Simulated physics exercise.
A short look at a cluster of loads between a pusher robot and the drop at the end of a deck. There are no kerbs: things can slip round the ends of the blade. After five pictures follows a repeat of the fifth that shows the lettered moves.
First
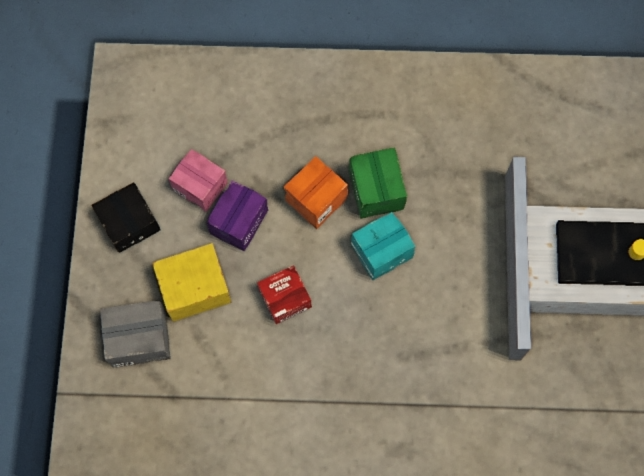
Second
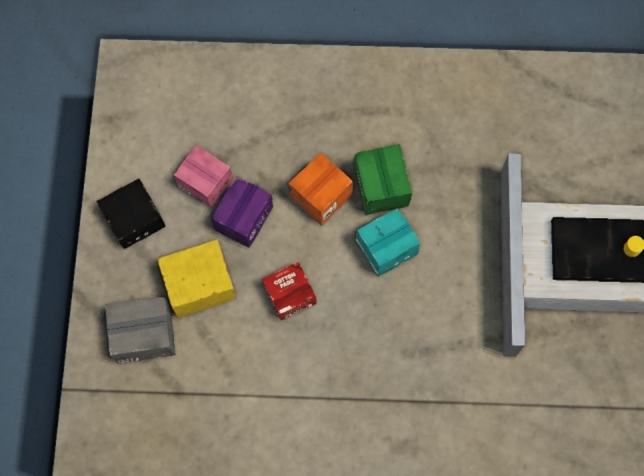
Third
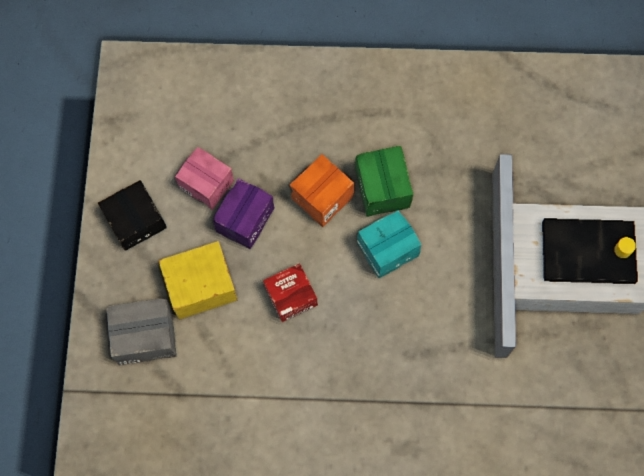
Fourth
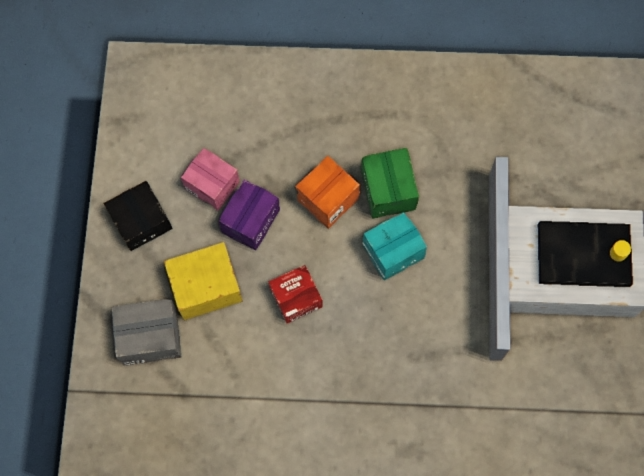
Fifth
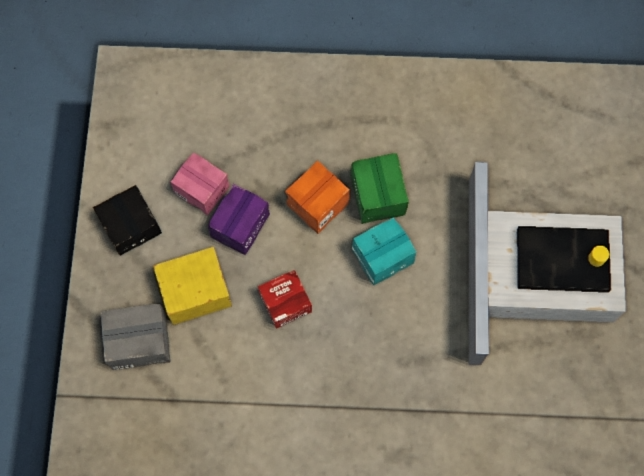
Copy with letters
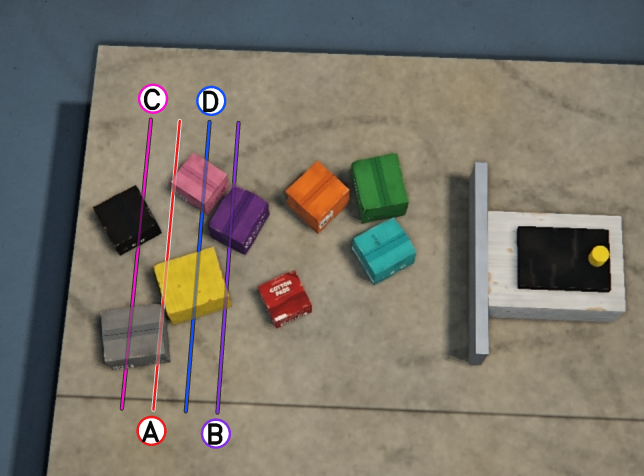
The pusher robot moves a short way left towards a loose cluster of motionless coloured boxes.
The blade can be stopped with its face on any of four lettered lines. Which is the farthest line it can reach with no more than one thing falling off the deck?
Stop at D.
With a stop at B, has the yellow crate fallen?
No.
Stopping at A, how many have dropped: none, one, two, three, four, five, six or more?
Two.
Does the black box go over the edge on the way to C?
By then, yes.
On the marked copy, A at (167, 259); B at (228, 261); C at (137, 258); D at (198, 260).
Following D. Soon after the start, robot (454, 254); green box (351, 185); orange box (295, 199).
Later, robot (352, 250); pink box (165, 179); orange box (208, 177).
In the end, robot (273, 247); pink box (91, 170); black box (87, 222); none fallen.
As for the rest, A drops two; B is within the limit but short; C drops five.
